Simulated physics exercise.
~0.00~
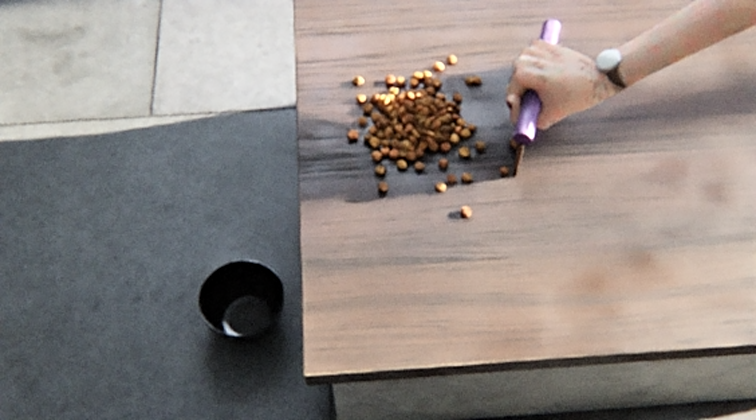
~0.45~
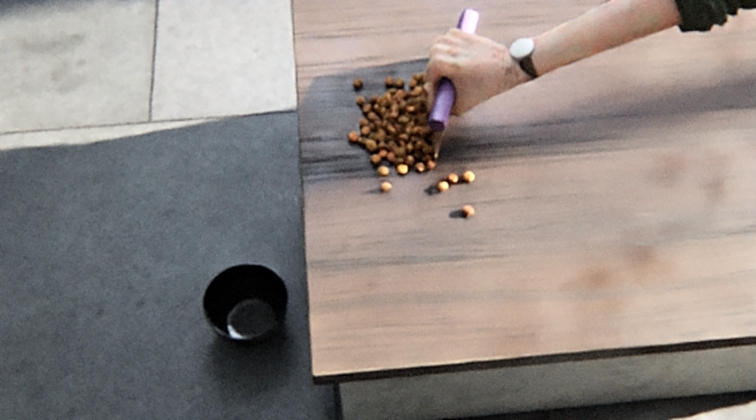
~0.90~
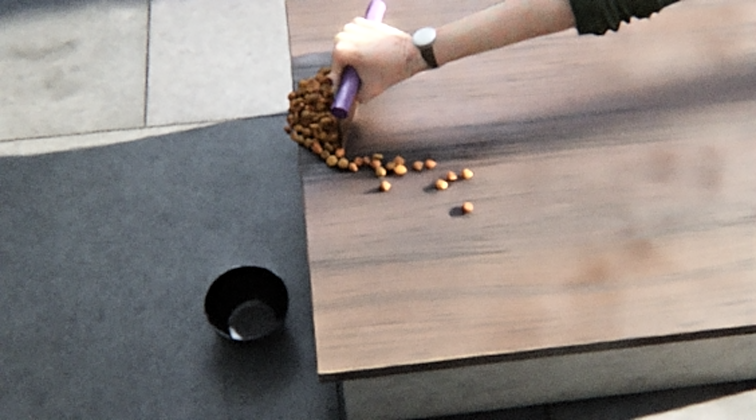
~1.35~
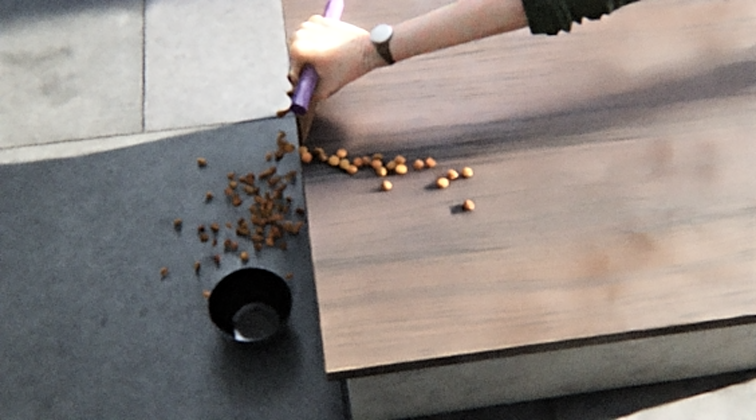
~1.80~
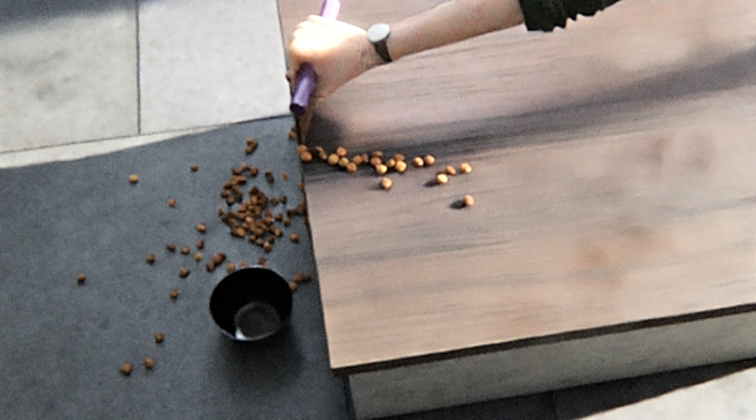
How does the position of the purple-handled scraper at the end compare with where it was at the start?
At the start the scraper is on the tabletop to the right of the kibble pile. By the end it is well to the left, at the table's left edge.
